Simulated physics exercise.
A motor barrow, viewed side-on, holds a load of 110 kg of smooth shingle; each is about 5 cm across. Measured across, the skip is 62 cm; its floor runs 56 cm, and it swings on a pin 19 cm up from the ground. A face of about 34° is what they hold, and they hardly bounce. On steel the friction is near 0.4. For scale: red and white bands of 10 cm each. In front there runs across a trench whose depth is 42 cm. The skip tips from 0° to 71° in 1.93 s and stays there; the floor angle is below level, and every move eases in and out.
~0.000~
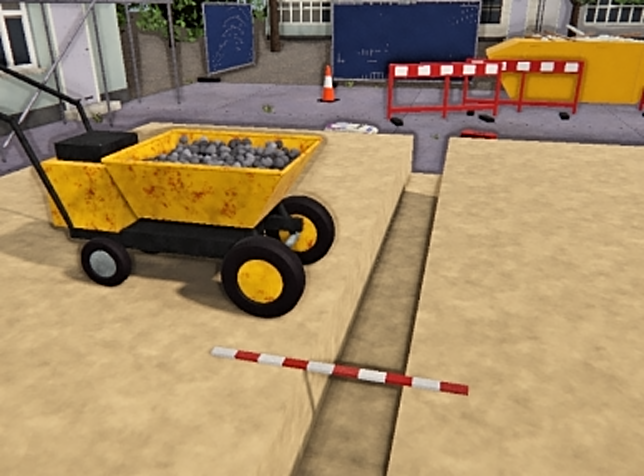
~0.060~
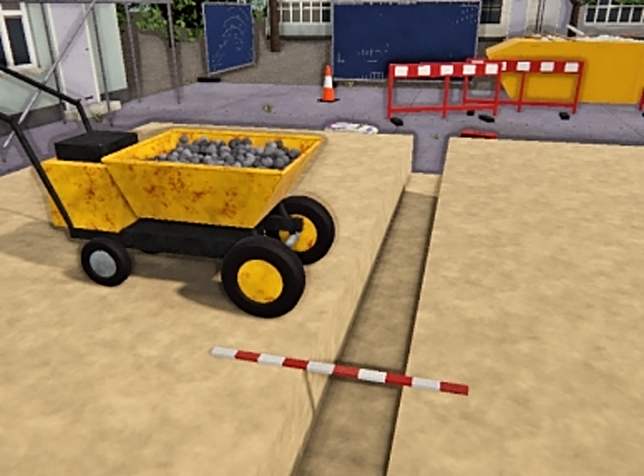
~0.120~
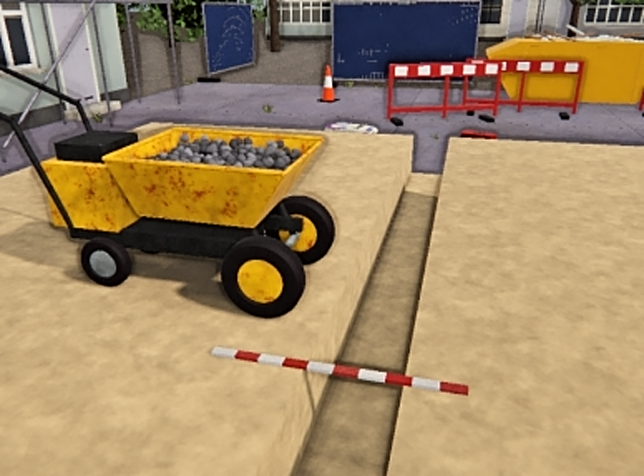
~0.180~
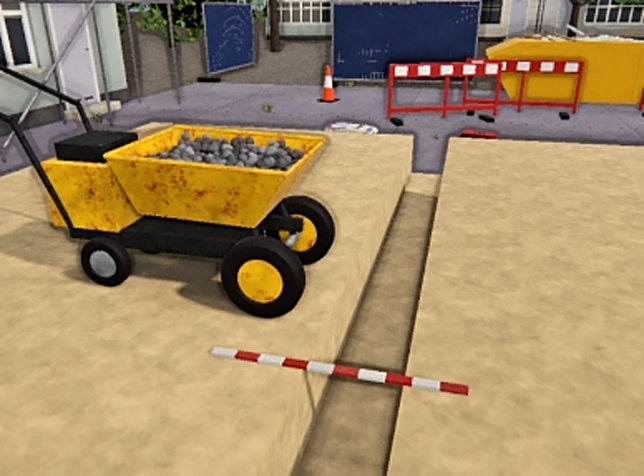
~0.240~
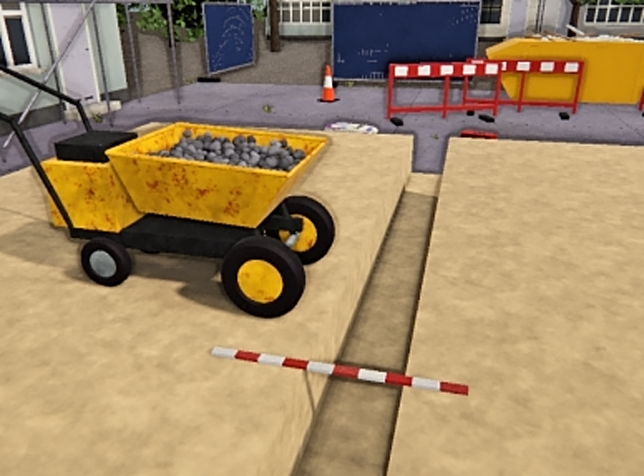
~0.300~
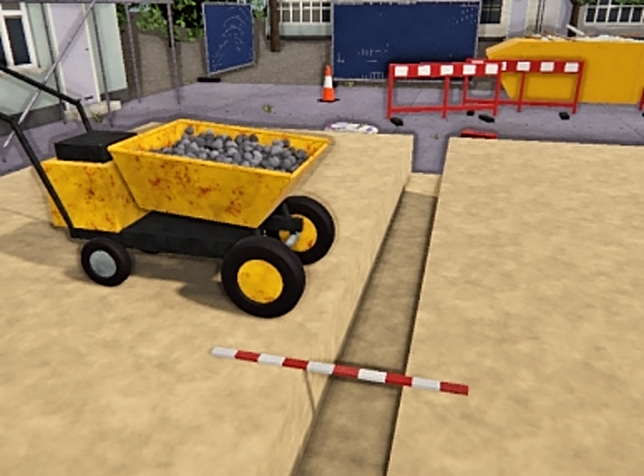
A yellow motor barrow loaded with grey stones stood beside a narrow trench with a red and white pole across it, and its skip tilted very slightly forward to the right.
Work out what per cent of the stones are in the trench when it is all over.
It comes to roughly 56 per cent.
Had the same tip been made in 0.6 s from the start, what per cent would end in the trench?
About 30%.
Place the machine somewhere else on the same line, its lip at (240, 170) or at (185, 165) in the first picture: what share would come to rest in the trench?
From the first place around 95 per cent, from the other around 80.
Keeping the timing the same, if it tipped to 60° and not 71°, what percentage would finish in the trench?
Trench share: Approx. 50%.
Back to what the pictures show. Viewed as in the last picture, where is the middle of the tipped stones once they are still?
Their centre sits close to (410, 358).
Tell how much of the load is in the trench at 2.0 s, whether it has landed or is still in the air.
20 per cent or so by then.
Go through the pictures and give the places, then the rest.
Lip at (282, 173), floor tilted 0°, highest stones at (229, 144), in the first picture.
The skip is at 0°, its lip at (283, 173); the top of the load is at (229, 144); the stones move at 0.1 m/s on average, in the second picture.
Lip at (284, 174), floor tilted 1°, highest stones at (224, 143); the stones move at 0.1 m/s on average, in the third picture.
Lip at (286, 175), floor tilted 2°, highest stones at (225, 142); the stones move at 0.2 m/s on average, in the fourth picture.
Lip at (288, 175), floor tilted 3°, highest stones at (217, 140); the stones move at 0.2 m/s on average, in the fifth picture.
The skip is at 5°, its lip at (292, 177); the top of the load is at (207, 139); the stones move at 0.3 m/s on average, in the sixth picture.
After 1.5 s the floor is at 60°; 98 % in the skip, 2 % in the trench; the foremost stones are at (404, 244).
After 2.0 s the floor is at 71°; 43 % in the skip, 22 % in the trench, 35 % past the trench; the foremost stones are at (535, 324).
After 2.4 s the floor is at 71°; 22 % in the skip, 33 % in the trench, 45 % past the trench; the foremost stones are at (591, 320).
After 4.3 s the floor is at 71°; 0 % in the skip, 56 % in the trench, 44 % past the trench; the foremost stones are at (618, 332).
